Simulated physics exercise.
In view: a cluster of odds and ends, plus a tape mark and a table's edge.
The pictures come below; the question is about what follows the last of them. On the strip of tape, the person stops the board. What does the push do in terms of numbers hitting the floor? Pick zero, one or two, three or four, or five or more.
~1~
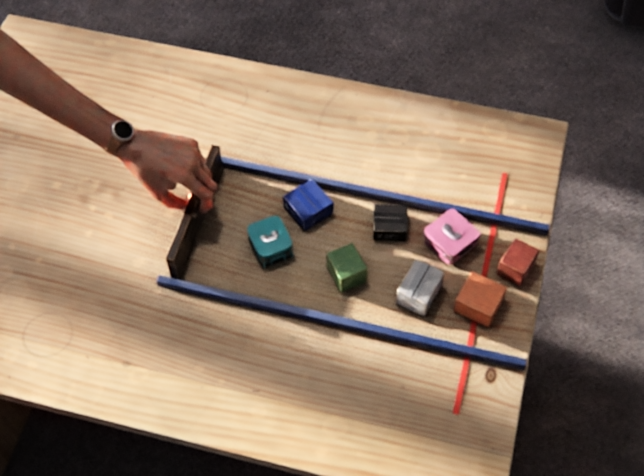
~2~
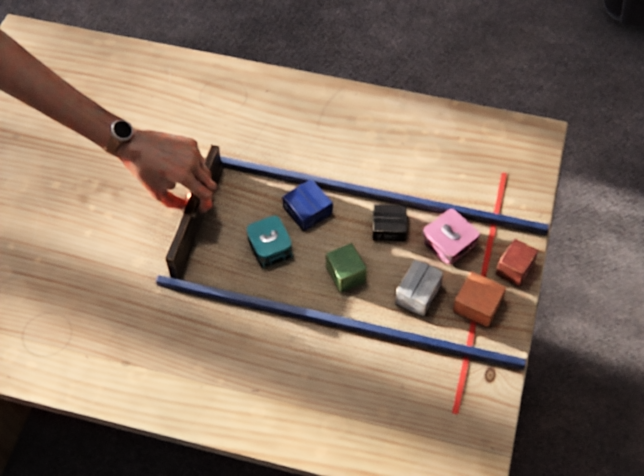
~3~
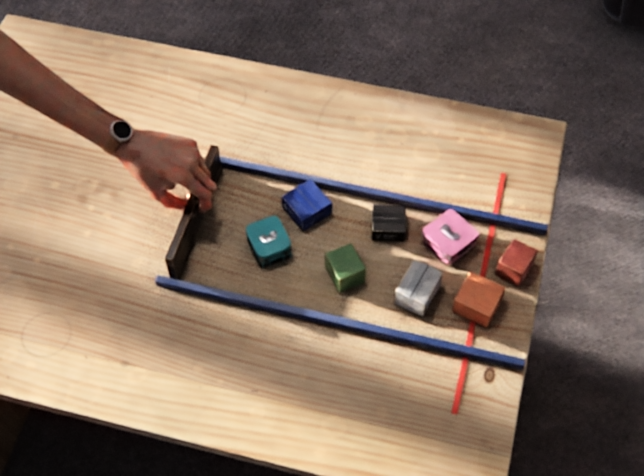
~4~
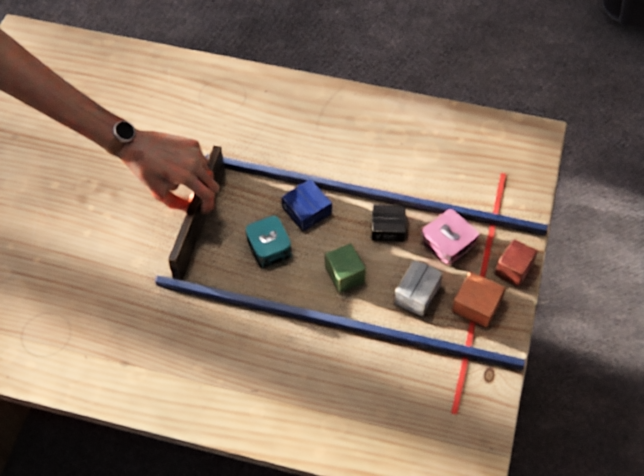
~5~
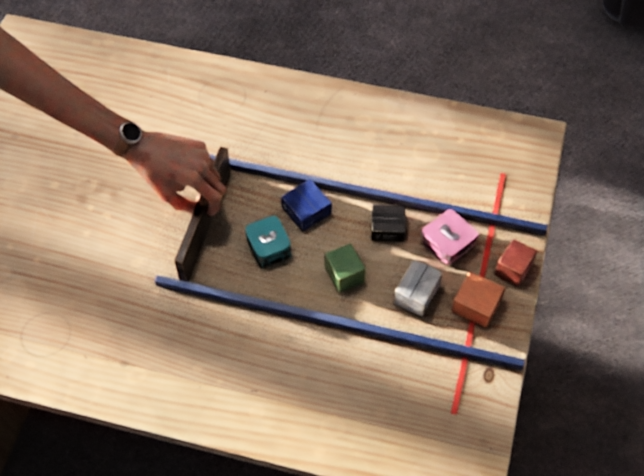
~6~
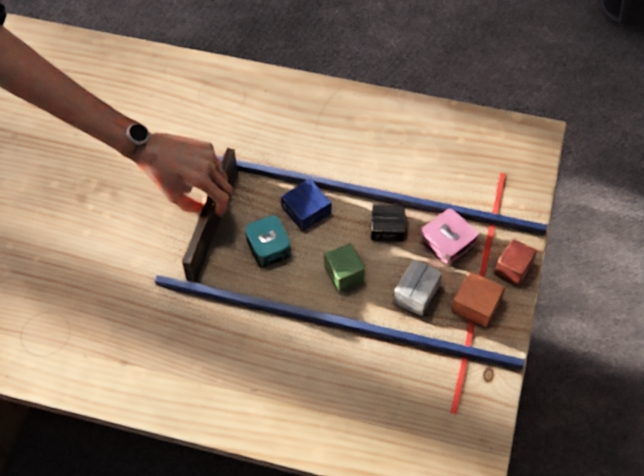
It sends three or four to the floor.
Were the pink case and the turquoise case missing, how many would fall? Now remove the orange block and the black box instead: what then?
1 in the first case and 2 in the second.
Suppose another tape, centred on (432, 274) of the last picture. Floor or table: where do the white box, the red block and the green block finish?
The white box stays put, the red block topples down, the green block stays put.
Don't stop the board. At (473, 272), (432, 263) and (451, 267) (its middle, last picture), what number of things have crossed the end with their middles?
The numbers past the end are 4, 2 and 3.
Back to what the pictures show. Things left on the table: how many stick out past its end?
It totals 2.
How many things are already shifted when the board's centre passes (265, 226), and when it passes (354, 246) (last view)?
I get 1 at the one place and 6 at the other.
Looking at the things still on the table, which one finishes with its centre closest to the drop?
Result - the black box.
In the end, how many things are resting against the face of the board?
All in all, 2.
Soon after, none off yet; red block at rest near (516, 262); orange block at rest near (478, 299); pink case at rest near (449, 238).
Then, none off yet; red block moved a little near (527, 265); orange block moved about its own width near (509, 304); pink case moved about its own width near (495, 252).
At rest, the number that fall off is three or four; fallen, white box, pink case, orange block and red block.
